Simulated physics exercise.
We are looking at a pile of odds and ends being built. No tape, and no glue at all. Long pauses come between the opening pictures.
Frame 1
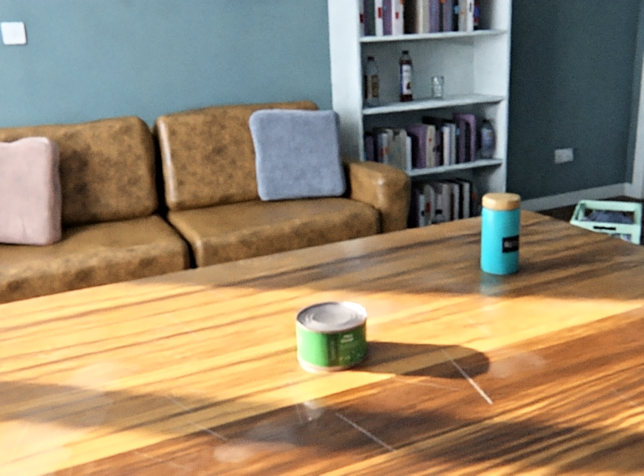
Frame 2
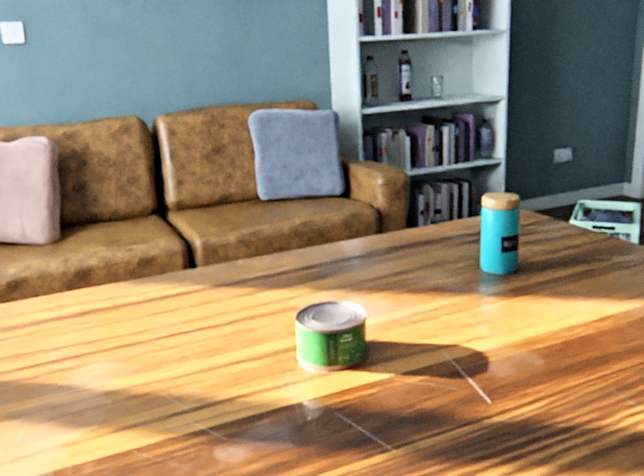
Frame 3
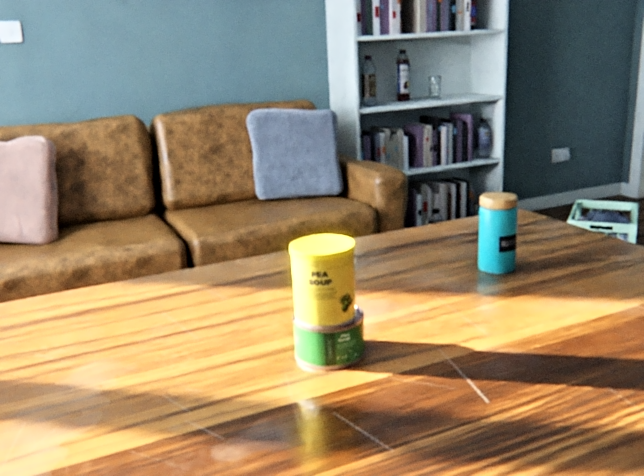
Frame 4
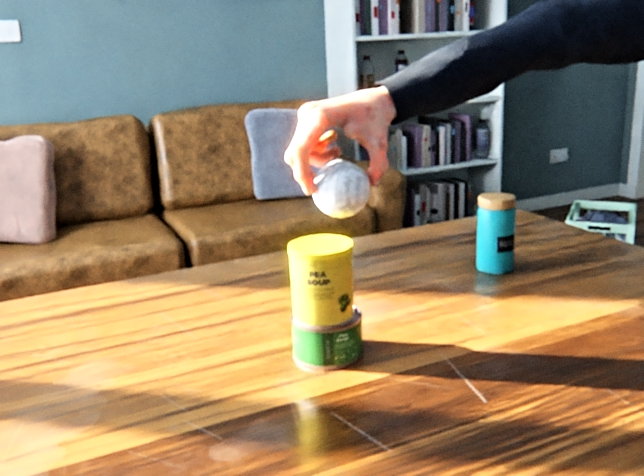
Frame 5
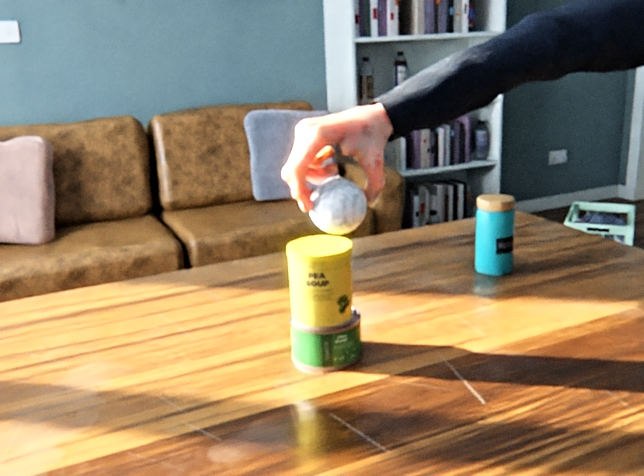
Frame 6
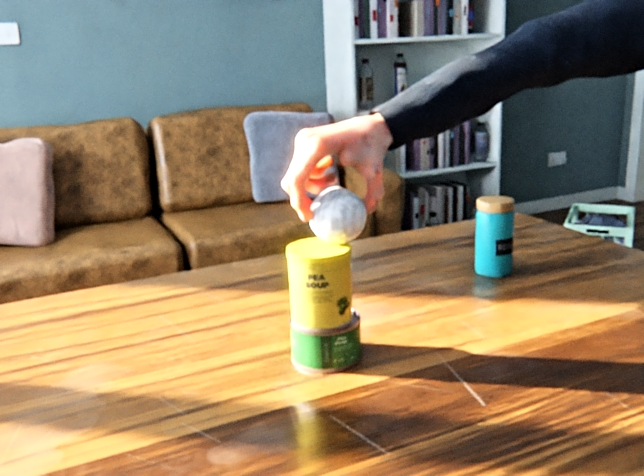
A yellow tin appearing on a green tub on a wooden table, then a hand lowering a white onion onto the tin.
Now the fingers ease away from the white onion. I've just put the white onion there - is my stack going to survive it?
It is going to rest securely.
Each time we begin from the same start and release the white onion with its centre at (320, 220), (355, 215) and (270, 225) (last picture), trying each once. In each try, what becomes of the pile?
In order, the pile stands firm, then tumbles down, and lastly tumbles down.
Then, 0.60 s on from there, no change.
Then, 1.50 s on from there, white onion resting near (338, 216).
In the end, all 4 unmoved. At the end, from the last picture's camera, white onion near (338, 216). The pile holds.
